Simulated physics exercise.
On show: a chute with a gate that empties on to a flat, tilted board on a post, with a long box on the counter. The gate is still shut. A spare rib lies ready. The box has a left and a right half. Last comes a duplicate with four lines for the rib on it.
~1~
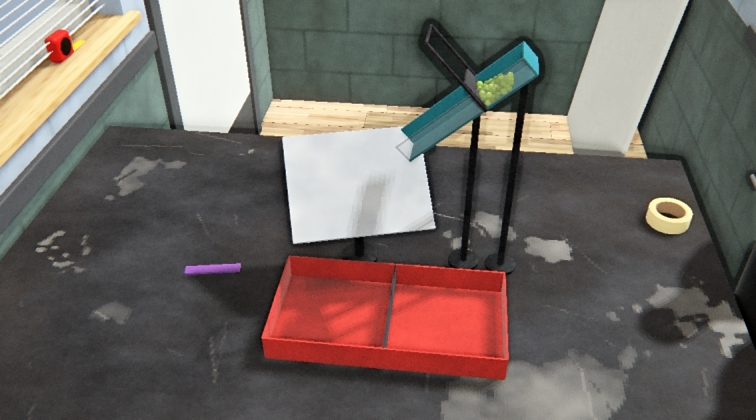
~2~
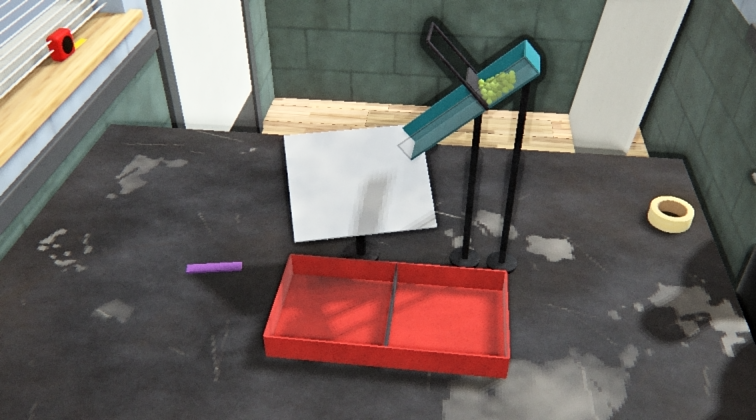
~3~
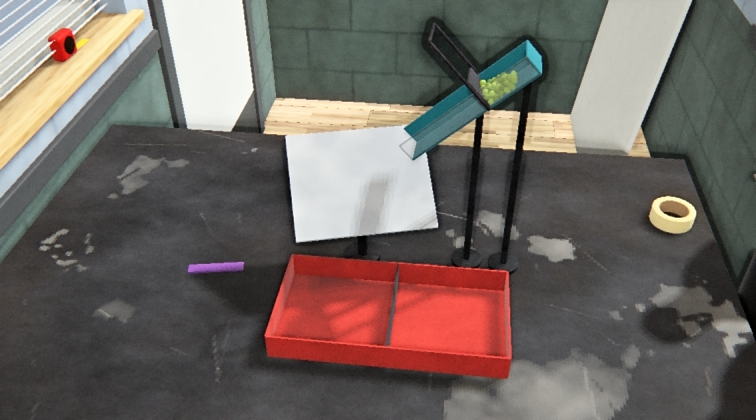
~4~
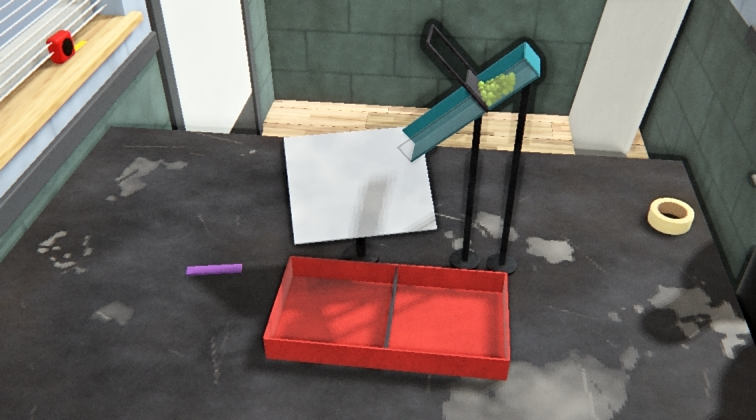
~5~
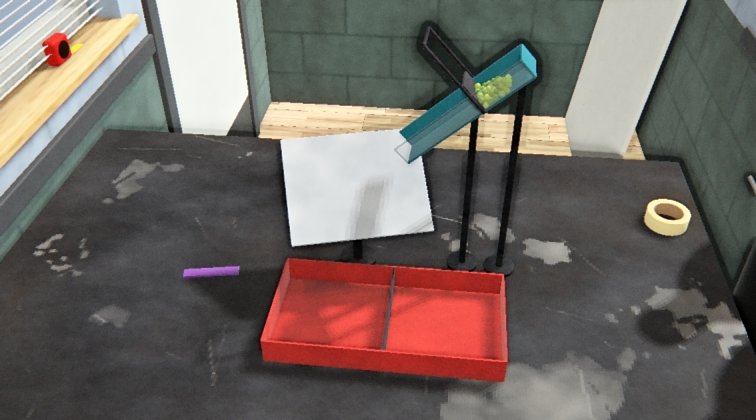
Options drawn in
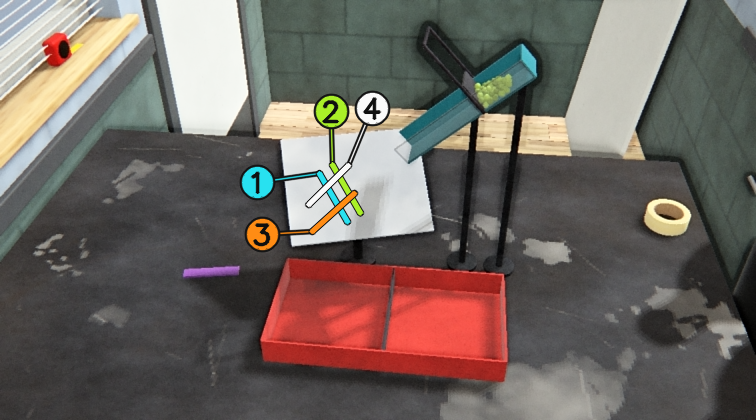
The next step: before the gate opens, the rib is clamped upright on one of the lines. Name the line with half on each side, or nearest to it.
2 works best here.
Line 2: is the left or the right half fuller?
Left.
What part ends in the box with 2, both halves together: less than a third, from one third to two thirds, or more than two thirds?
Line 2 gives more than two thirds.
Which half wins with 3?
More lands on the left.
On the marked copy, line 1 from (319, 173) to (347, 221); line 2 from (332, 164) to (360, 213); line 3 from (354, 193) to (312, 231); line 4 from (348, 165) to (308, 204).
With 1, of what is caught, the larger part in the left half, roughly a quarter in the right.
With 2, of what is caught, roughly two thirds in the left half, roughly a third in the right.
With 3, of what is caught, almost all in the left half, about a tenth in the right.
With 4, of what is caught, the larger part in the left half, about a tenth in the right.
